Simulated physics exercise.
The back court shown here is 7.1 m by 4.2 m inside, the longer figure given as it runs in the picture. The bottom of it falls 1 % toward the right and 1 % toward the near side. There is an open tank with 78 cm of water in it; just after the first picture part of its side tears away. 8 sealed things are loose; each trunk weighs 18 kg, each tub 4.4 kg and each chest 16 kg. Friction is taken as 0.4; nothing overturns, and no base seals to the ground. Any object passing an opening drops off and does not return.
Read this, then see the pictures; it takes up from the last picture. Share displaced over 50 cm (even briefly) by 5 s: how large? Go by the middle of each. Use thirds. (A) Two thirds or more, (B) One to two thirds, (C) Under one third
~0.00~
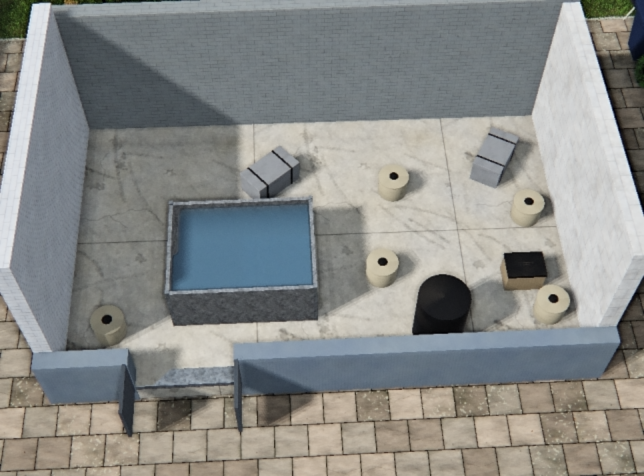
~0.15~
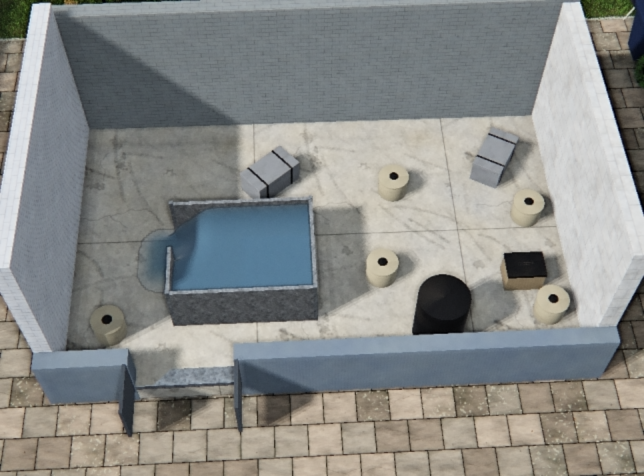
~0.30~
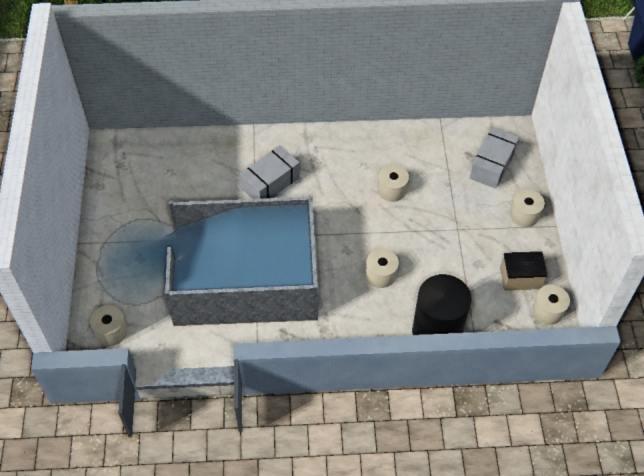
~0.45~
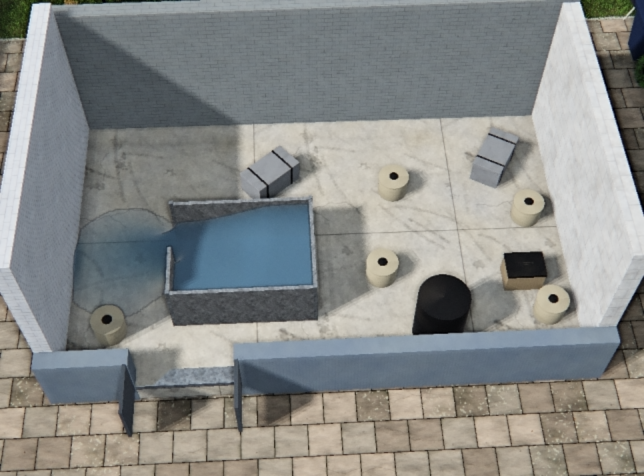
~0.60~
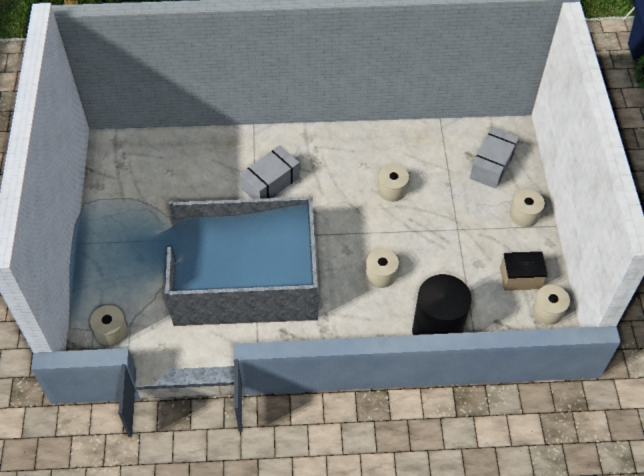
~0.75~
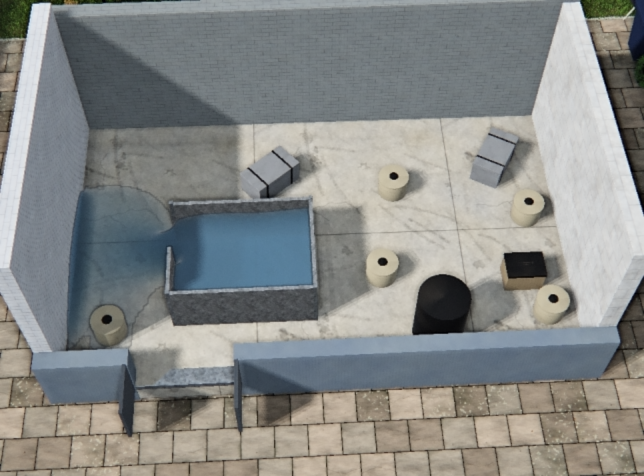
One to two thirds (B).
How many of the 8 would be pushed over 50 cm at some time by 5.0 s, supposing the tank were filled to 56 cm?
In that case the number is 2.
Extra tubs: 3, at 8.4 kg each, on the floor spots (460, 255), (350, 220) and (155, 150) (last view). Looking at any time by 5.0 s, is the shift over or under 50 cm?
Respectively: Doesn't reach it; doesn't reach it; tops it.
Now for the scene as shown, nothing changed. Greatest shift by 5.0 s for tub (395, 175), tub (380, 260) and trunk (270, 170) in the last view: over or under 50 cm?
Listed in sequence: Higher; lower; higher for the last.
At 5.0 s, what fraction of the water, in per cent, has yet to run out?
Close to 96 in a hundred parts remain.
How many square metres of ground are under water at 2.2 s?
Some 11.0 m2 of it.
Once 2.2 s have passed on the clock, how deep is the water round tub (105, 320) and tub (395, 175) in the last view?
Depths: Near 6 cm, then near 0 cm.
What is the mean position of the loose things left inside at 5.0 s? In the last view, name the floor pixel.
They're centred close to (434, 251).
After 1.1 s 0 of 8 are over 50 cm from their spots; 0 afloat.
After 2.2 s 1 of 8 are over 50 cm from their spots; 1 afloat.
After 3.5 s 2 of 8 are over 50 cm from their spots; 1 afloat.
After 5.0 s 4 of 8 are over 50 cm from their spots, and 4 have been at some point; 2 afloat.
